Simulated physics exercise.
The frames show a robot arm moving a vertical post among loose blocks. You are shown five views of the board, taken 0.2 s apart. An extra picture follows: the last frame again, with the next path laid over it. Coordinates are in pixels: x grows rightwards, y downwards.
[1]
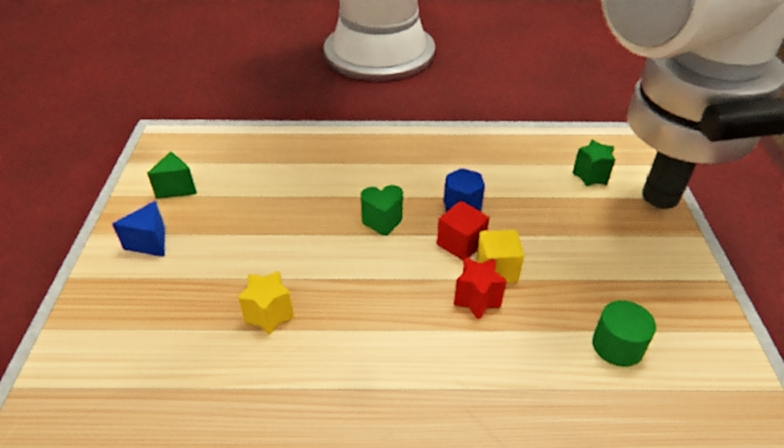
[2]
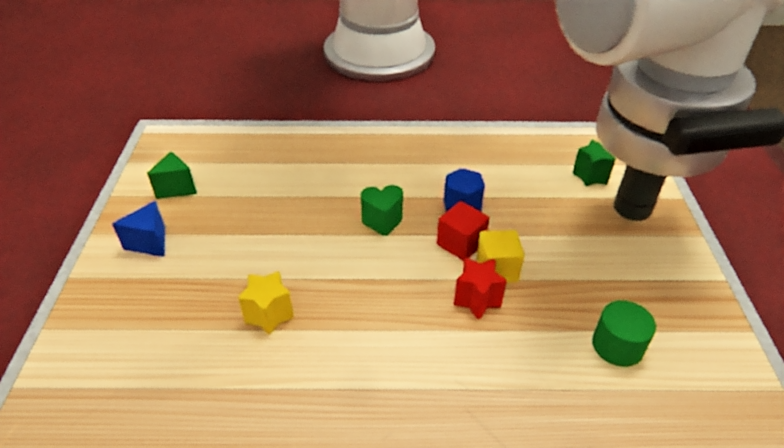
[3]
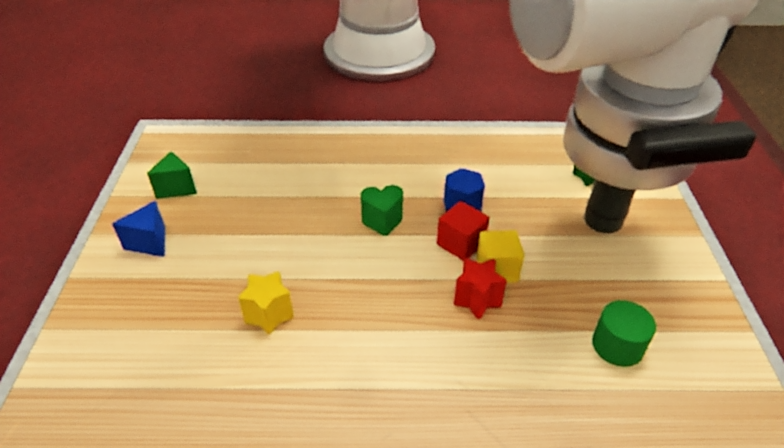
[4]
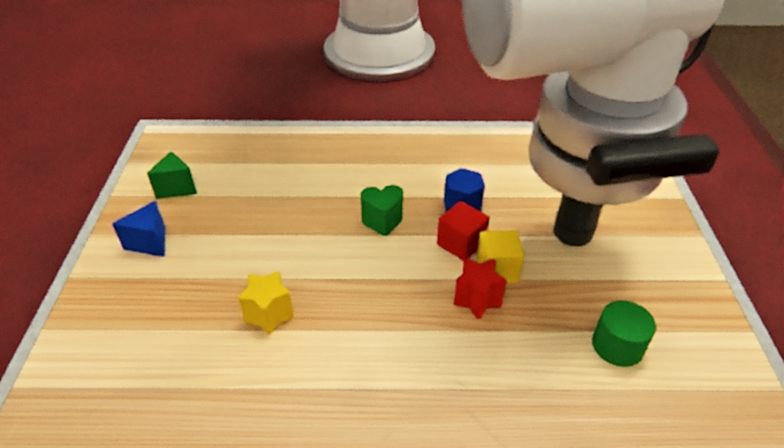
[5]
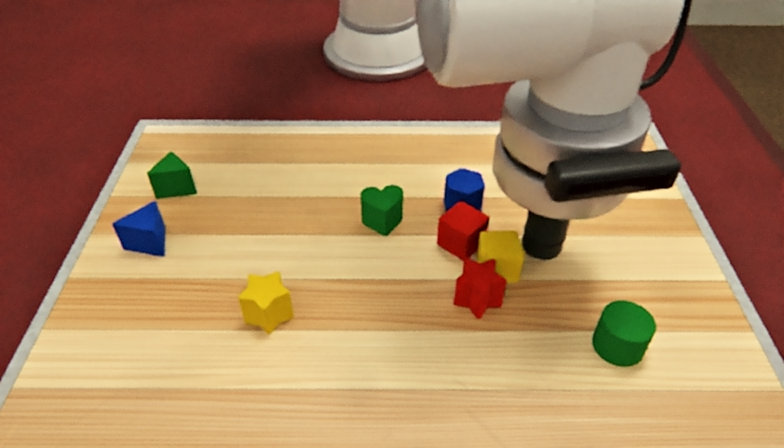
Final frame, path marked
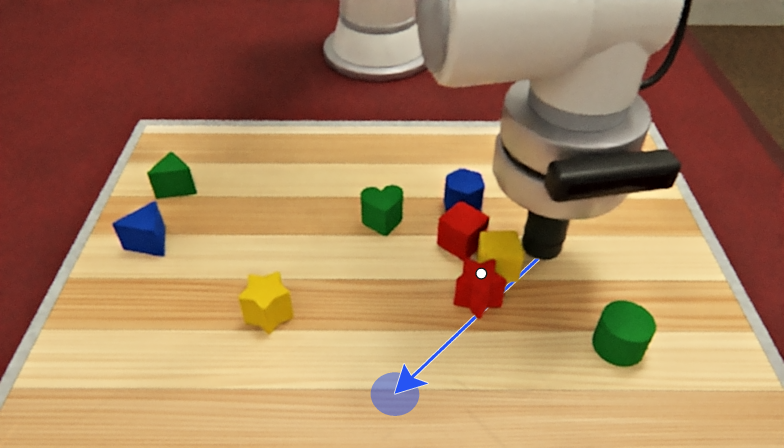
A white robot arm with a dark vertical post hangs over the right side of a pale striped wooden board on a red surface, seen from a fixed, raised view. Green and blue triangular blocks and a yellow star sit left, a green heart and a blue, red and yellow cluster near the middle, a green star and cylinder right. The arm steadily slides the post leftward and slightly nearer, close beside the yellow block, while the blocks stay still.
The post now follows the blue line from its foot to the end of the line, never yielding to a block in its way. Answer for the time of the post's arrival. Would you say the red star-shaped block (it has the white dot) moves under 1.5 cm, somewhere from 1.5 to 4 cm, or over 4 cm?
Shift of over 4 cm.
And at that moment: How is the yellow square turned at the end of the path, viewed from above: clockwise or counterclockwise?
Clockwise, from overhead.
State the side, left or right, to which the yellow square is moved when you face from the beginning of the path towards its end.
The yellow square goes right.
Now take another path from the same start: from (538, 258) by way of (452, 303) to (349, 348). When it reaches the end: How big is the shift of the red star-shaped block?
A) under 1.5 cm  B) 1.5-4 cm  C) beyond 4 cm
My answer is option C.
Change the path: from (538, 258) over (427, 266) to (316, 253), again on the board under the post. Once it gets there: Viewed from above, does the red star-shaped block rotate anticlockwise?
I expect so.
Drawn move, from (538, 258) directly to (395, 394); the dot is on the red star-shaped block.
The first path, step by step. One third of the way, post at (498, 287); red square at (461, 217), turned 10° clockwise; red star-shaped block at (465, 293); yellow square at (466, 252), turned 45° clockwise.
Two thirds of the way, post at (449, 333); red square at (461, 217), turned 10° clockwise; red star-shaped block at (410, 342); yellow square at (466, 252), turned 50° clockwise.
At the end, post at (395, 383); red square at (461, 217), turned 10° clockwise; red star-shaped block at (353, 391), turned 10° anticlockwise; yellow square at (466, 252), turned 50° clockwise.
